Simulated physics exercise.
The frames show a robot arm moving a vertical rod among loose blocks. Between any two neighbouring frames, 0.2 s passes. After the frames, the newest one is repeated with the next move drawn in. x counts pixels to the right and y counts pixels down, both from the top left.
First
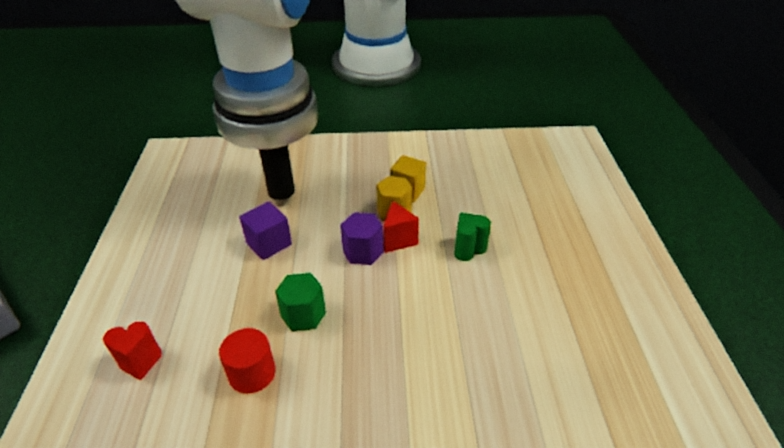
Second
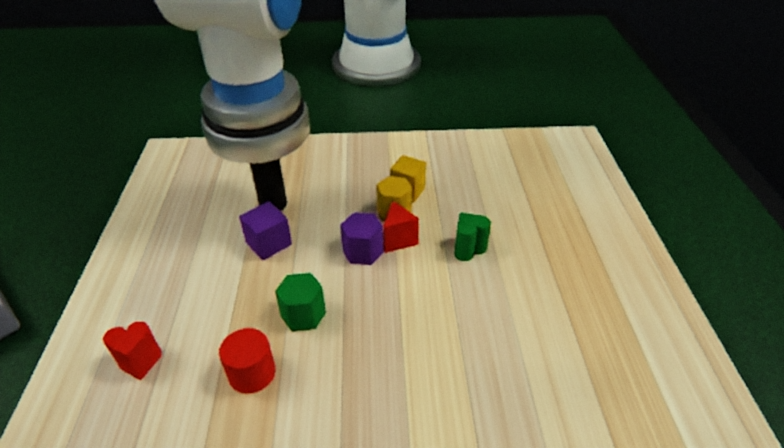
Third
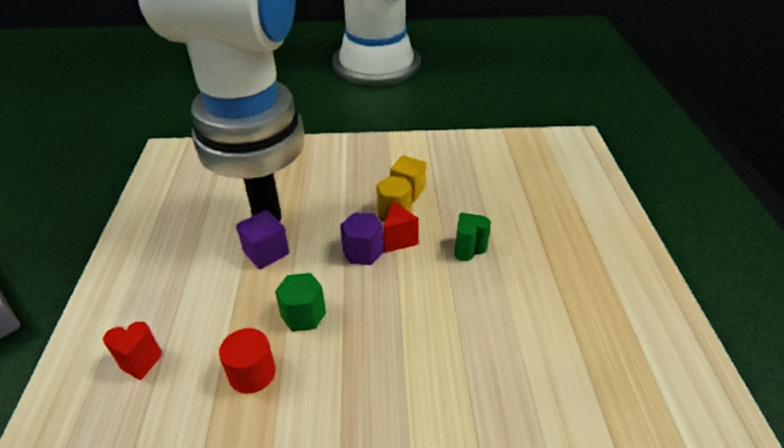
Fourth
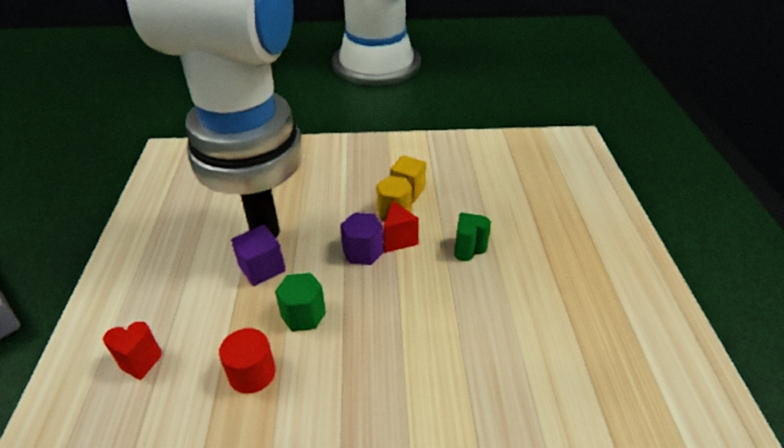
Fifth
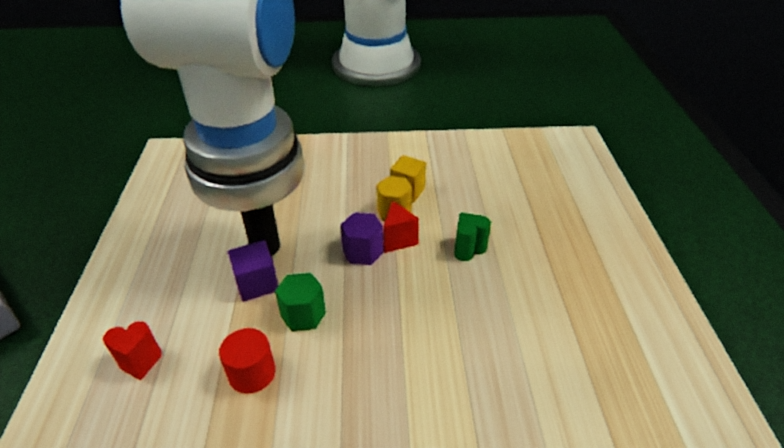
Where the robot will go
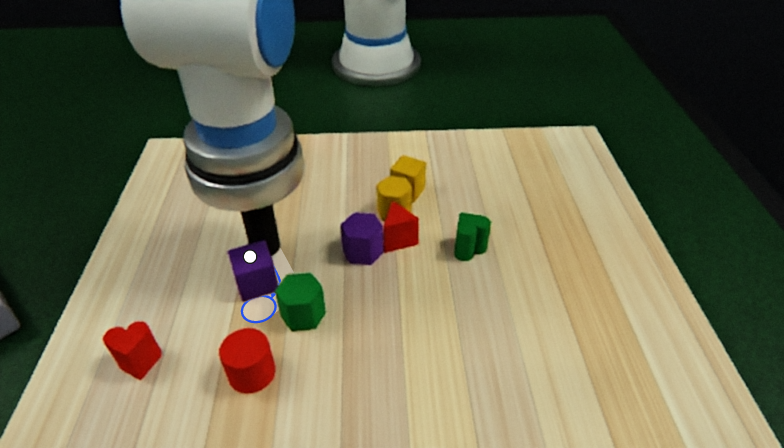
We see a robot arm lower its black rod toward a purple cube on a wooden board, then push the cube a short way forward and slightly left, beside a green six-sided block, while the other blocks stay still.
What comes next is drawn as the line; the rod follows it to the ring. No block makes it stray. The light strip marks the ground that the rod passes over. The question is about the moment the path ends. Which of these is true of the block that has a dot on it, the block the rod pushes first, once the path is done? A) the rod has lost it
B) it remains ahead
My pick is B.
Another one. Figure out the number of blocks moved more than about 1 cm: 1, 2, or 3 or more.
My count: 1.
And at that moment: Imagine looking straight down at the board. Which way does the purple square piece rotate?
The block spins clockwise.
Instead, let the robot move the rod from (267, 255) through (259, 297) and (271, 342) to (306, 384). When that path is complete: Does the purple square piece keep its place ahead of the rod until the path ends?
I expect not.
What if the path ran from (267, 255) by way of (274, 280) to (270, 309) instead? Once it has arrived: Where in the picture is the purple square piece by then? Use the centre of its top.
It comes to (225, 299).
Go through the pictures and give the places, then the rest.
The first picture shows rod tip at (282, 192); block tops, purple square piece at (263, 217); green six-sided block at (299, 288).
The second picture shows rod at (273, 205); blocks unchanged.
The third picture shows rod at (268, 218); purple square piece at (260, 225).
The fourth picture shows rod at (265, 233); purple square piece at (255, 241).
The fifth picture shows rod at (266, 247); purple square piece at (250, 257); green six-sided block at (299, 288).
Path on the board, from (267, 255) over (276, 272) and (278, 291) to (259, 309); the dot is on the purple square piece.
On the path given first. Halfway along, rod at (278, 273); purple square piece at (246, 276), turned 60° clockwise.
At the end, rod at (257, 301); purple square piece at (216, 300), turned 85° clockwise; green six-sided block in place.
